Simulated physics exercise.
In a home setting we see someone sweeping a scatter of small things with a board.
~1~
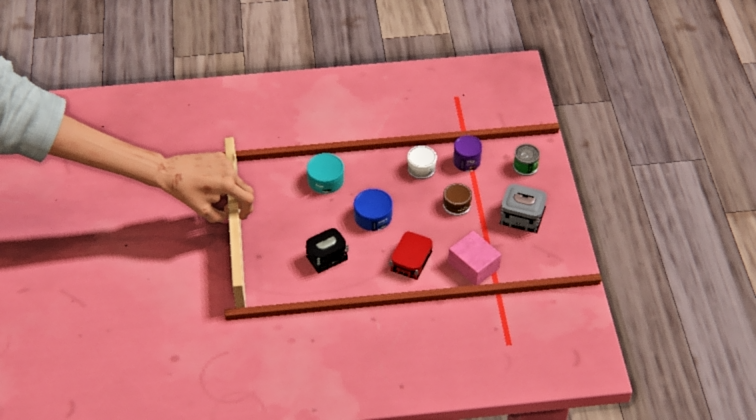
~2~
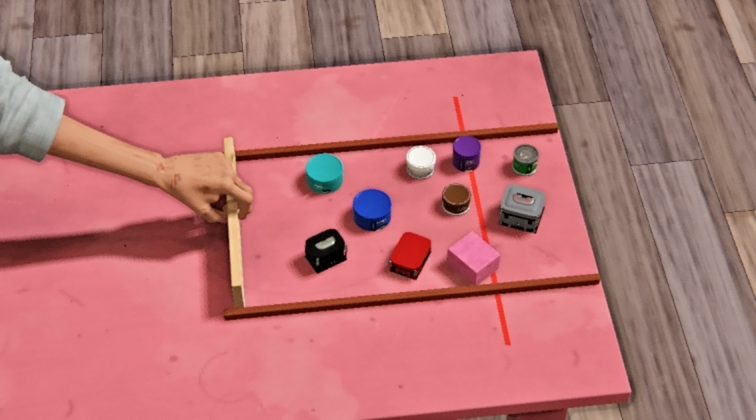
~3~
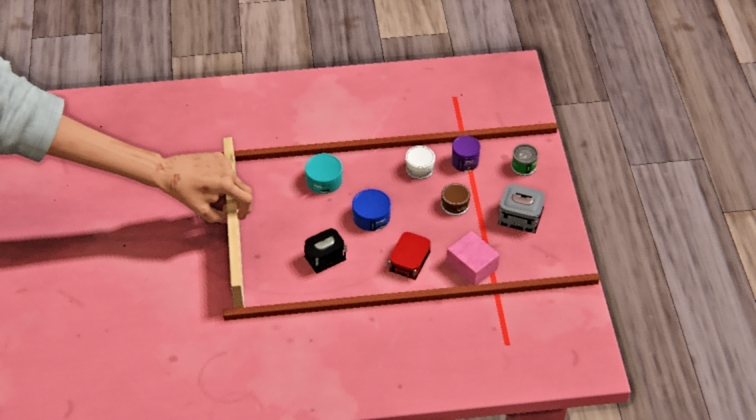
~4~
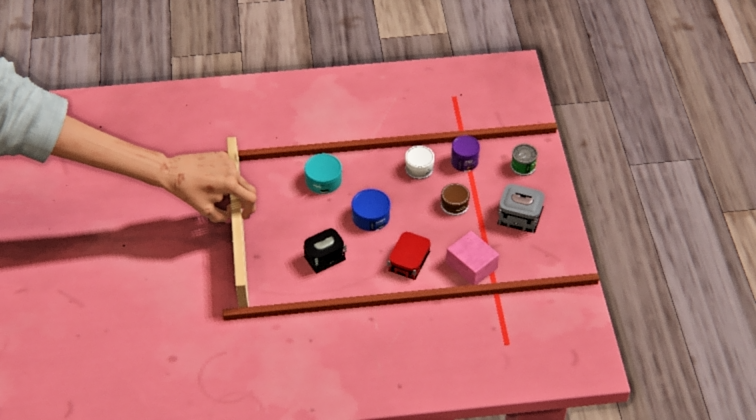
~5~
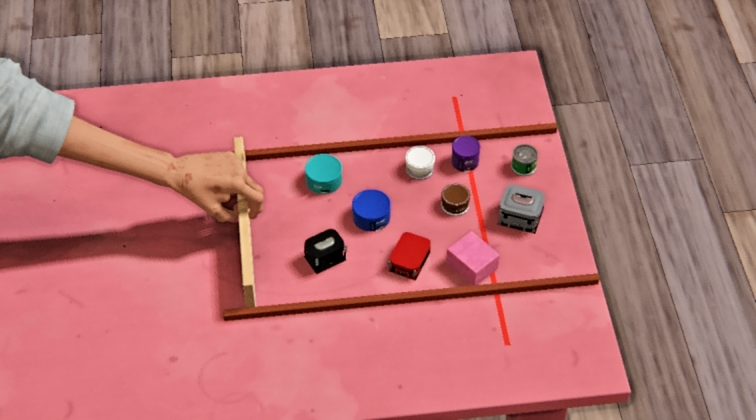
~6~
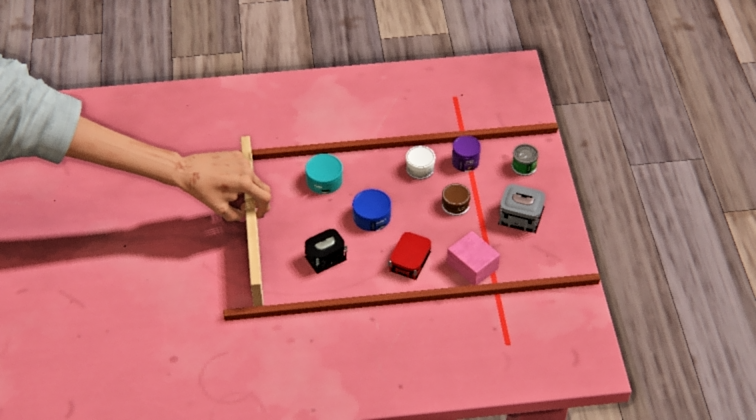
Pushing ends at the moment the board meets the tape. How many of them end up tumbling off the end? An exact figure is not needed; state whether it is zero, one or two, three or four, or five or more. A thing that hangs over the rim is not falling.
The number falling off is zero.
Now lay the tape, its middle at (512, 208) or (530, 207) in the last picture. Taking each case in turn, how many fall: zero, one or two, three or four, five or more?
One or two; three to four.
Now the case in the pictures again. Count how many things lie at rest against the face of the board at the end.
3 of them.
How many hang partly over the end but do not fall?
0.
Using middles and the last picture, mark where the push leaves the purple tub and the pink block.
You'll find the first one at (540, 137) and the second at (573, 255).
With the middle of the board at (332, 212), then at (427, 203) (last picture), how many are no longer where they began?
At the first spot the count is 2, and at the second it is 8.
Early on, none off yet; green tin at rest near (525, 160); grey case at rest near (522, 208); purple tub at rest near (466, 154).
A while later, none off yet; green tin at rest near (529, 161); grey case at rest near (524, 208); purple tub travelled well along near (514, 143).
Finally, the number that fall off is zero.
